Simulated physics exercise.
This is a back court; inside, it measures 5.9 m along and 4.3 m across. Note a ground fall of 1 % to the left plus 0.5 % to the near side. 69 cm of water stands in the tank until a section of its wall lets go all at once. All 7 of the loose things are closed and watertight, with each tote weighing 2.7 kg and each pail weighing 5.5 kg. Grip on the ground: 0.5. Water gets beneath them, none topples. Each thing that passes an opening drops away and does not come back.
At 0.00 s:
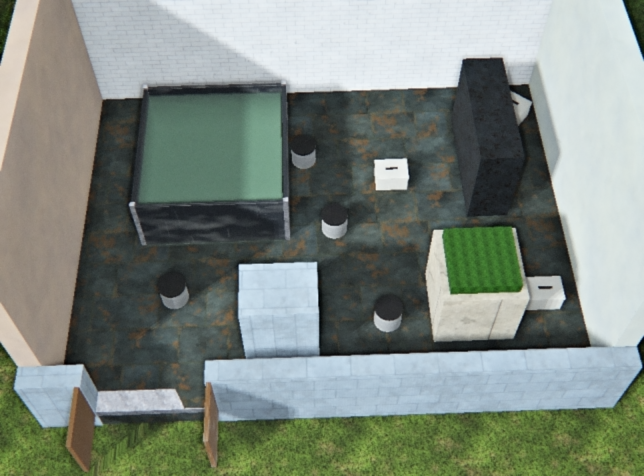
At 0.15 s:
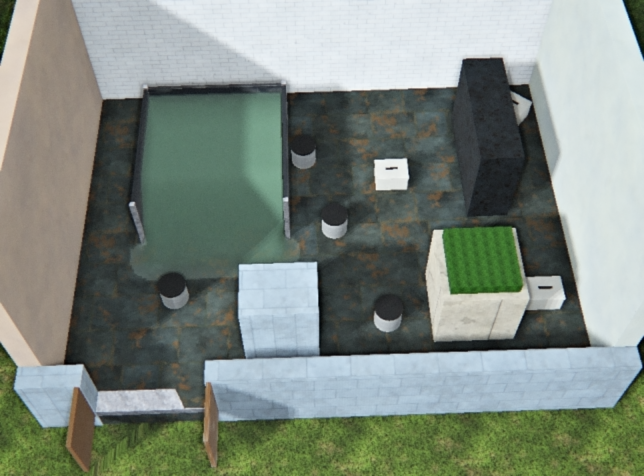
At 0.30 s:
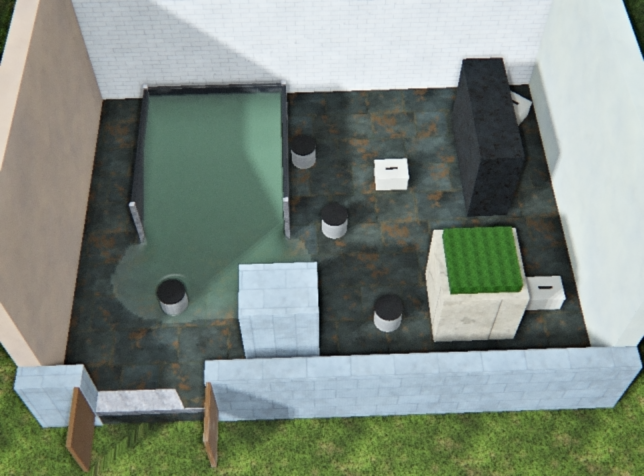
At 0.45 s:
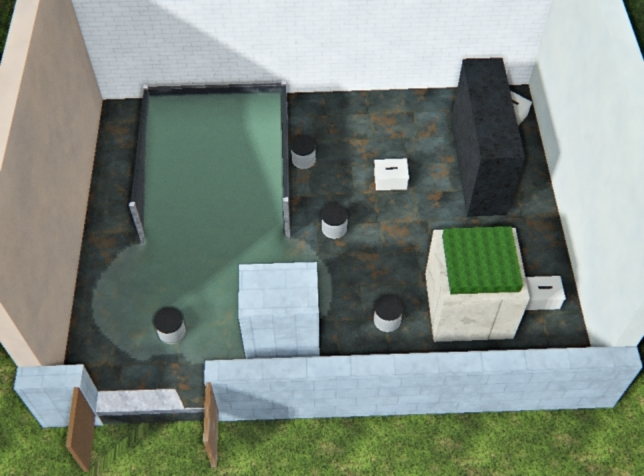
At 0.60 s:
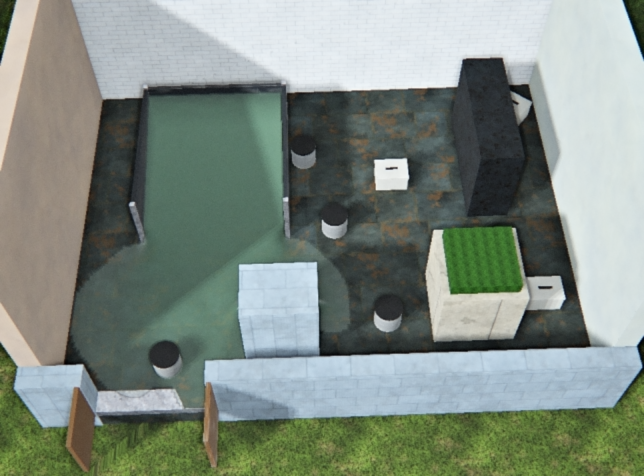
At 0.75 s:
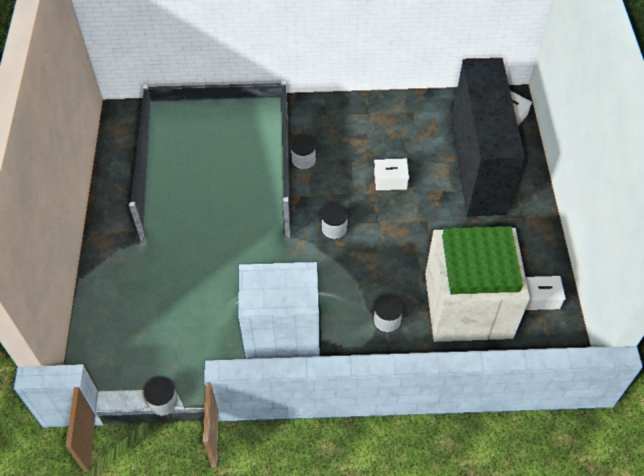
Green water spreads from a tank at the upper left of a dark-tiled, walled court, seen from a fixed, high viewpoint, once the tank's dark near side is gone. White boxes, a tall black block, a pale cabinet with a green top, a light-blue block and four black-topped grey pails stand around. The water widens across the near left floor, and the leftmost pail slides nearer, into the gateway between brown gates.
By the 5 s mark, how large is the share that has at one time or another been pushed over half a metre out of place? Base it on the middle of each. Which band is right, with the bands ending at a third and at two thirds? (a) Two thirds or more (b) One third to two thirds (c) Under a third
Answer: B.
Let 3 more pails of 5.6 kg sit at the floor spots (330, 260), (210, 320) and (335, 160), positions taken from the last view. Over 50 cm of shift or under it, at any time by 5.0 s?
Well, in turn they are below that, above that and below that.
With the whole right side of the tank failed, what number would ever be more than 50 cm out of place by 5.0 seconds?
Count: 6.
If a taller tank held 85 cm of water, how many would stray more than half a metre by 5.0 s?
Then 4 of them.
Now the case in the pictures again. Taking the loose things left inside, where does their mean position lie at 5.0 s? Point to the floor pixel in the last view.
Around (427, 192).
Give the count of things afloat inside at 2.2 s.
1 of them.
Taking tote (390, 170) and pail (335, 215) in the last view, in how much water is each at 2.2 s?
First roughly 0 cm, second roughly 1 cm.
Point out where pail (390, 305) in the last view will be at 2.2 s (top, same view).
About pixel (460, 343).
After 1.1 s 1 of 7 are over 50 cm from their spots; 0 afloat.
After 2.2 s 2 of 7 are over 50 cm from their spots; 1 afloat.
After 3.5 s 2 of 7 are over 50 cm from their spots; 1 afloat.
After 5.0 s 4 of 7 are over 50 cm from their spots, and 4 have been at some point; 2 afloat.
